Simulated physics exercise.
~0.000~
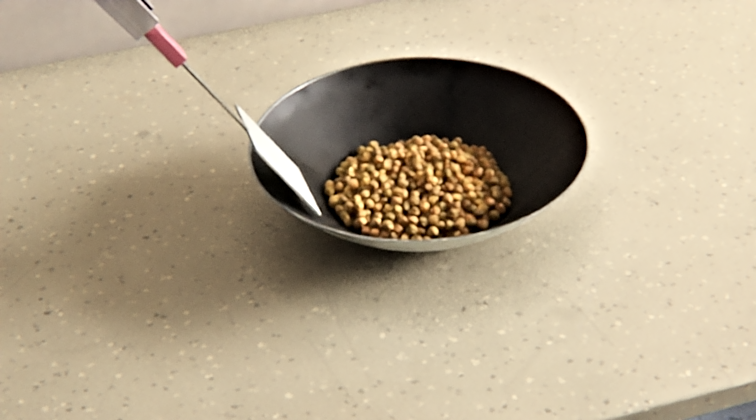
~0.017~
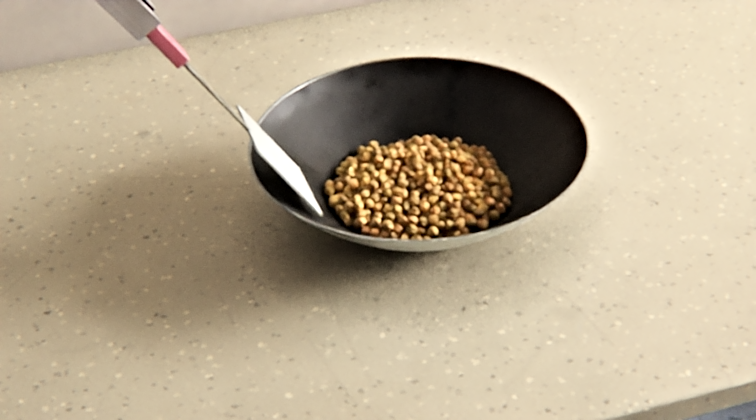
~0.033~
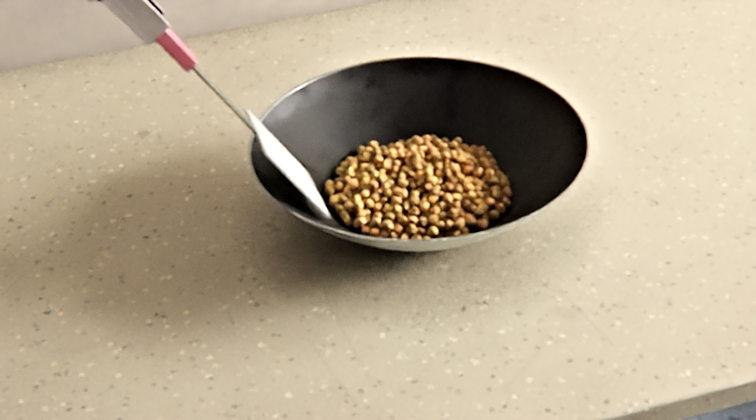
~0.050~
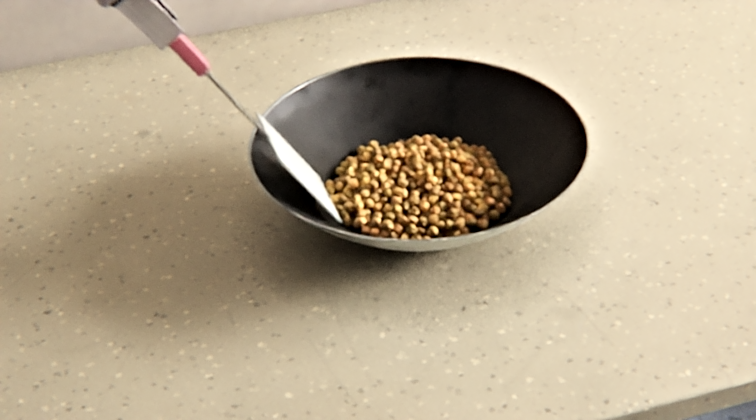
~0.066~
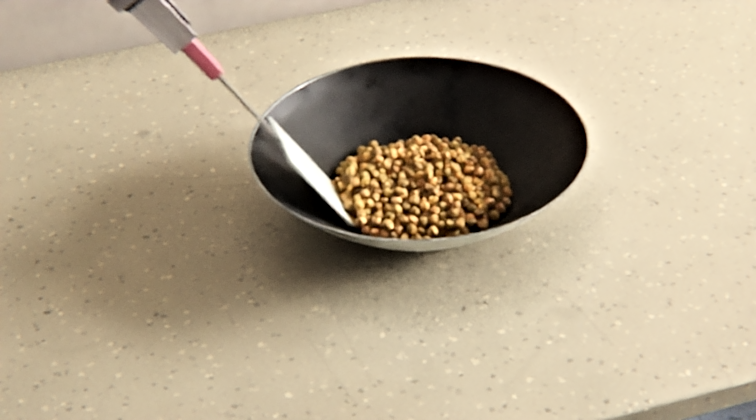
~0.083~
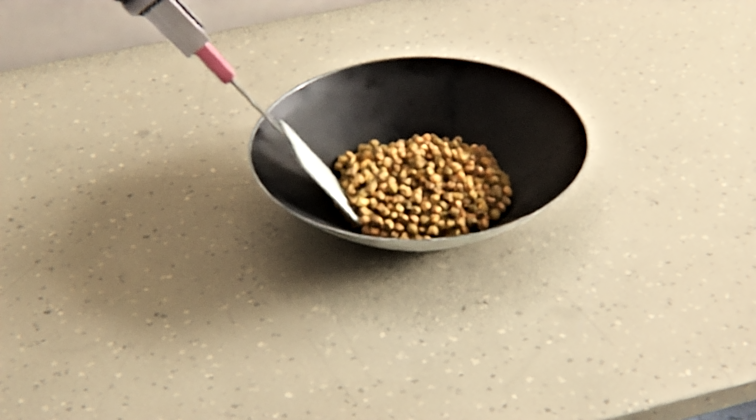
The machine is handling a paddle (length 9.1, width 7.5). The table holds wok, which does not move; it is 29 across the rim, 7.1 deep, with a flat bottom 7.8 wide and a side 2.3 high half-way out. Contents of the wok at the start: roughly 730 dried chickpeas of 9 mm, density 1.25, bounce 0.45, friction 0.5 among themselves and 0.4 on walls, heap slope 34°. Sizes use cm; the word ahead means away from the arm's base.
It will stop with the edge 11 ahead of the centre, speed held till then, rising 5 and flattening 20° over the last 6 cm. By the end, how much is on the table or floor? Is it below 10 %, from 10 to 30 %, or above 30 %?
From 10 to 30 %.
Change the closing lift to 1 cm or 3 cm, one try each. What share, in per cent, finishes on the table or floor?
You'd get some 20 per cent with the first setting and some 20 per cent with the second.
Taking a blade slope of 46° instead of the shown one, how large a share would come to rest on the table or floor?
In that case, around 20 percent would end up on the table or floor.
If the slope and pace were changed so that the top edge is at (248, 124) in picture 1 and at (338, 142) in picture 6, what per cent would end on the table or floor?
Close to 40 in a hundred.
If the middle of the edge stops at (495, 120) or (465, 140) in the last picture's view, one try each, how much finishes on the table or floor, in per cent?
About 5 and 0 per cent.
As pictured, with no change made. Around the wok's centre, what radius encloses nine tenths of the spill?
Some 45 cm.
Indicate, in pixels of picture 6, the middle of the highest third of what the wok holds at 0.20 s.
Roughly pixel (471, 163).
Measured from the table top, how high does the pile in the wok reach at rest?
Top of the heap: Roughly 6.5 cm above the table top.
After 0.20 s, sloping 58°, highest piece 5 above the table; 730 in the wok.
After 0.31 s, sloping 53°, highest piece 8 above the table; 730 in the wok.
After 0.56 s, sloping 38°, highest piece 9 above the table; 603 in the wok, 73 on the table or floor, 54 on the blade or in flight.
After 1.61 s, sloping 38°, highest piece 6 above the table; 603 in the wok, 127 on the table or floor.
In the end, 603 in the wok, 127 on the table or floor. That is 17 % on the table or floor.
